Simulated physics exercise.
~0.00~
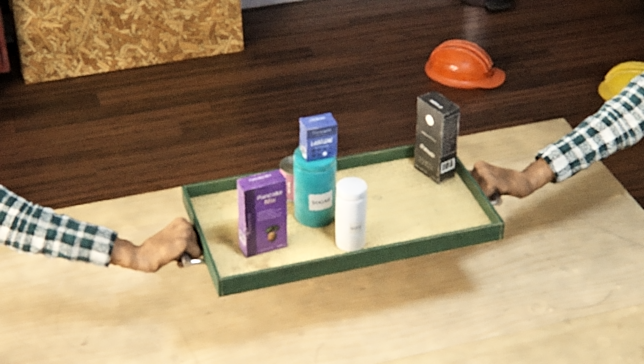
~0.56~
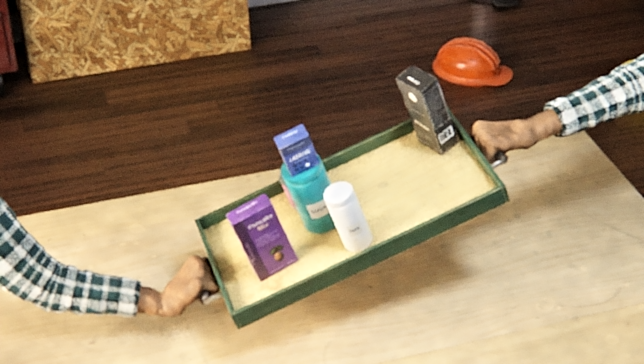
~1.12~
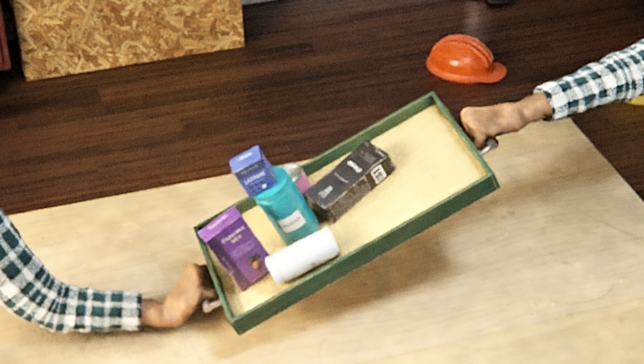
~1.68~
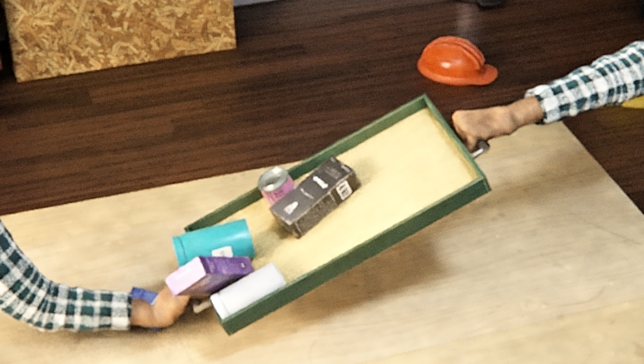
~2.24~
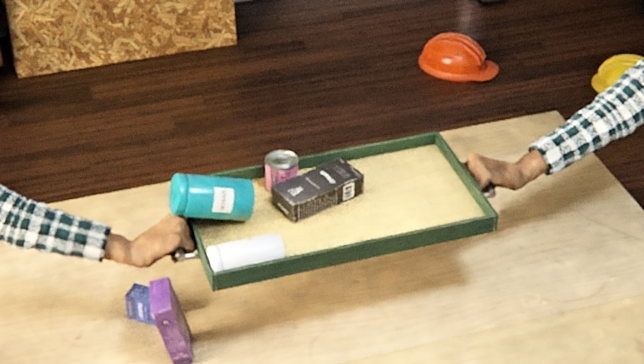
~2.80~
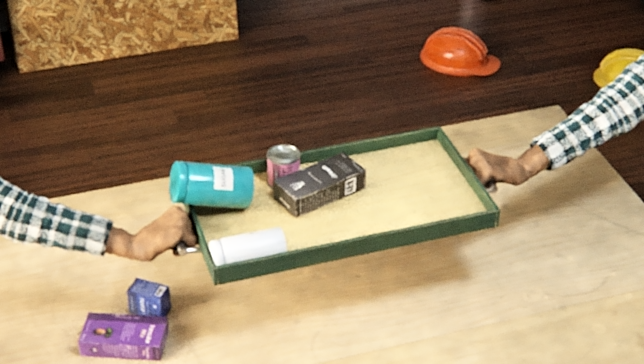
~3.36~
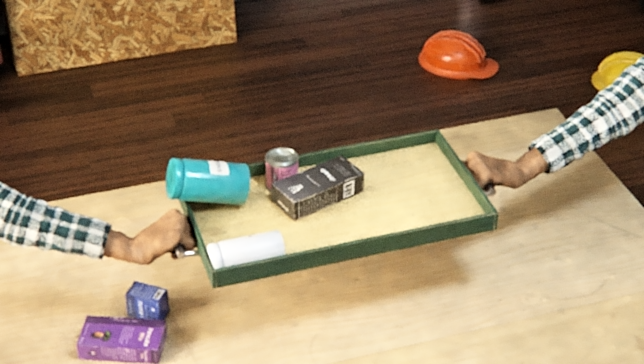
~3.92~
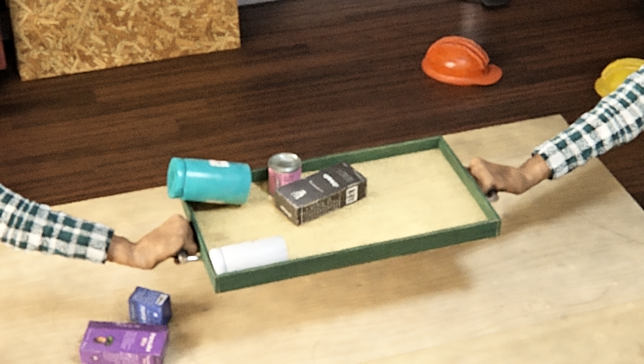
Over a pale wooden table, with hard hats on the dark floor behind, two hands in checked sleeves hold a green-rimmed tray carrying upright cartons, jars and a partly hidden pink tin. The tray dips steeply to the left, and the items begin to lean. The black carton and white jar topple, and everything but the tin slides towards the low edge. The blue carton goes over the side, followed by the purple packet as the tray levels. Both end up lying on the table, while the turquoise jar rests on its side across the tray's left rim, the black carton and white jar lie inside, and the pink tin still stands.
